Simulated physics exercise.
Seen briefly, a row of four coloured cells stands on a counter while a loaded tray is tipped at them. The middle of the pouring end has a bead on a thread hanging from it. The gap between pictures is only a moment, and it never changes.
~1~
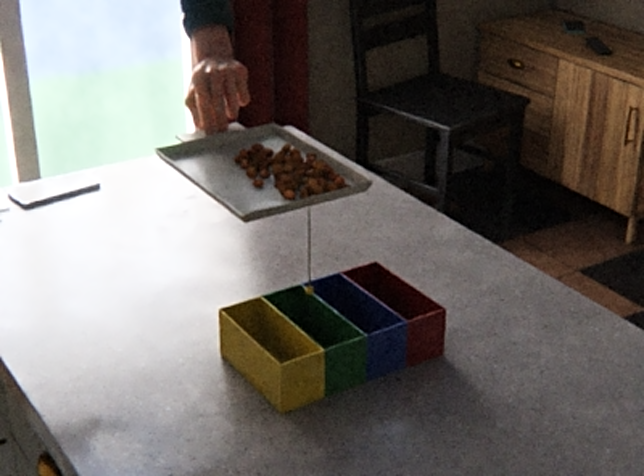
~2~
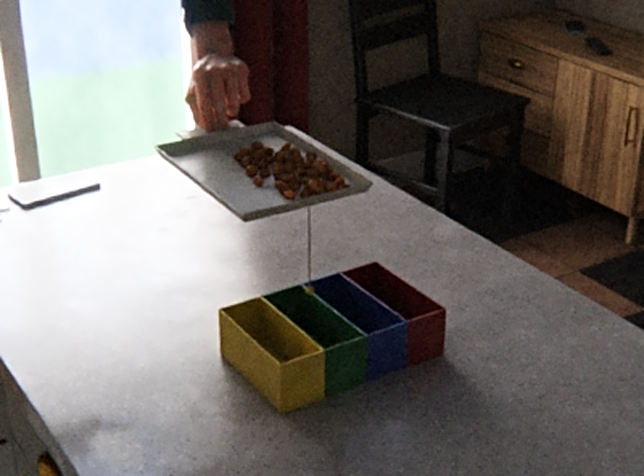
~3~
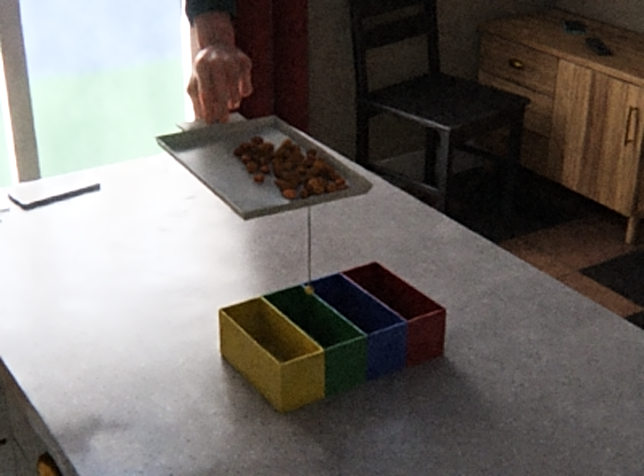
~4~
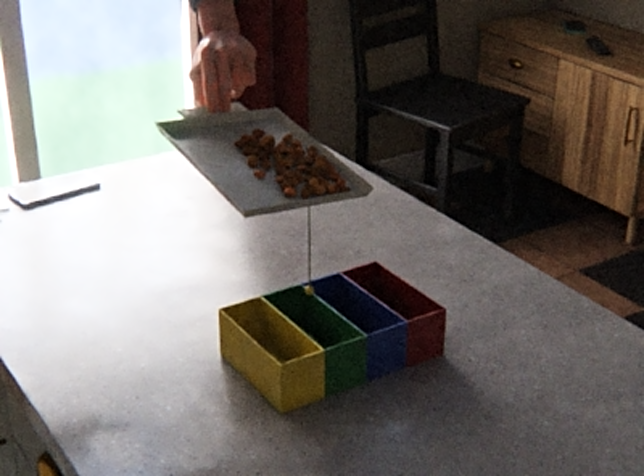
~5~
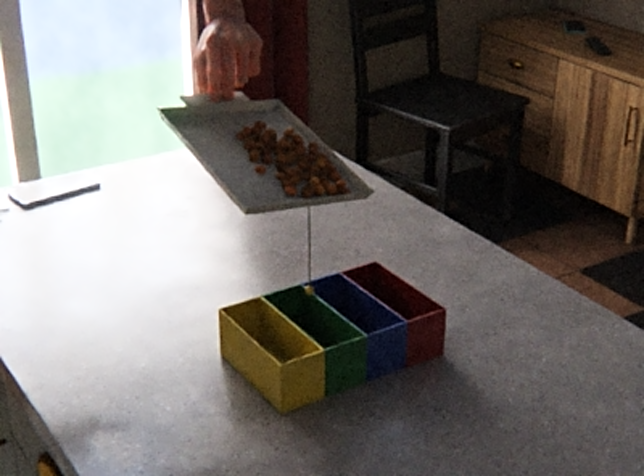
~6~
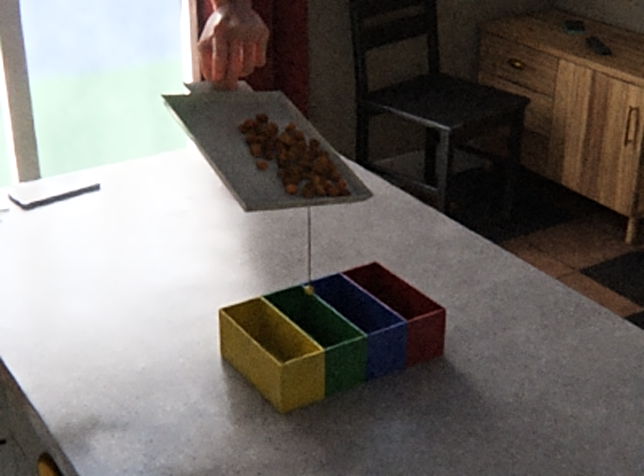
A hand tilted a gray tray of small brown bits above a yellow, green, blue and red box on a counter, raising the back edge gradually while the bits stayed bunched near the lower right corner.
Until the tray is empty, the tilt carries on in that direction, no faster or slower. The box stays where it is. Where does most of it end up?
Most ends up in the red cell.
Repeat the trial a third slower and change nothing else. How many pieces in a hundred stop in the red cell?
I'd say 60 percent or thereabouts.
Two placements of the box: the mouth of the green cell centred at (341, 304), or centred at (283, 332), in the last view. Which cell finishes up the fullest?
Case 1 - blue; case 2 - the red one.
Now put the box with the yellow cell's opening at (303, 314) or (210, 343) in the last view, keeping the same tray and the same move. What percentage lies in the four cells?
First case: Some 100 %; second case: Some 20 %.
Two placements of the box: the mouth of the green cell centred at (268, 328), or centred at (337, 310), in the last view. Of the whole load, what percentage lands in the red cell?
First position: Some 40 %; second position: Some 30 %.
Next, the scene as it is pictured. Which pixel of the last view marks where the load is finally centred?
Resting centre, last frame: Roughly (374, 328).
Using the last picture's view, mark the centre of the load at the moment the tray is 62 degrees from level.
The load is centred about (339, 177).
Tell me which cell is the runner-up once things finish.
That would be that blue cell, just behind the top one.
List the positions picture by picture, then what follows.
Corners of the pouring end at (244, 212) and (367, 181), level; middle of the load at (287, 170), bits of cat kibble; bead on its thread at (310, 290); yellow cell at (302, 377); green cell at (345, 362); blue cell at (386, 347); red cell at (426, 334), in the first picture.
Corners of the pouring end at (245, 212) and (367, 181), level; middle of the load at (287, 169), in the second picture.
Corners of the pouring end at (245, 210) and (367, 183), tipped barely, lowest at the right corner; middle of the load at (287, 167), in the third picture.
Corners of the pouring end at (246, 207) and (368, 186), tipped a little, lowest at the right corner; middle of the load at (288, 163), in the fourth picture.
Corners of the pouring end at (247, 205) and (368, 189), tipped a little, lowest at the right corner; middle of the load at (289, 159), in the fifth picture.
Corners of the pouring end at (249, 203) and (368, 192), tipped clearly, lowest at the right corner; middle of the load at (291, 156); yellow cell at (302, 377); green cell at (345, 362); blue cell at (386, 347); red cell at (426, 334), in the sixth picture.
Soon, tray tipped steeply; nearly all on the tray; a stray few falling or outside the box.
A while on, tray tipped past a quarter turn; a small part on the tray; about half in the red cell; about a third in the blue cell; a small part falling or outside the box.
Towards the end, tray tipped past a quarter turn; about half in the red cell; about half in the blue cell; a stray few falling or outside the box.
Finally, tray tipped past a quarter turn; about half in the red cell; about half in the blue cell; none in the yellow cell; none in the green cell; a stray few outside the box.
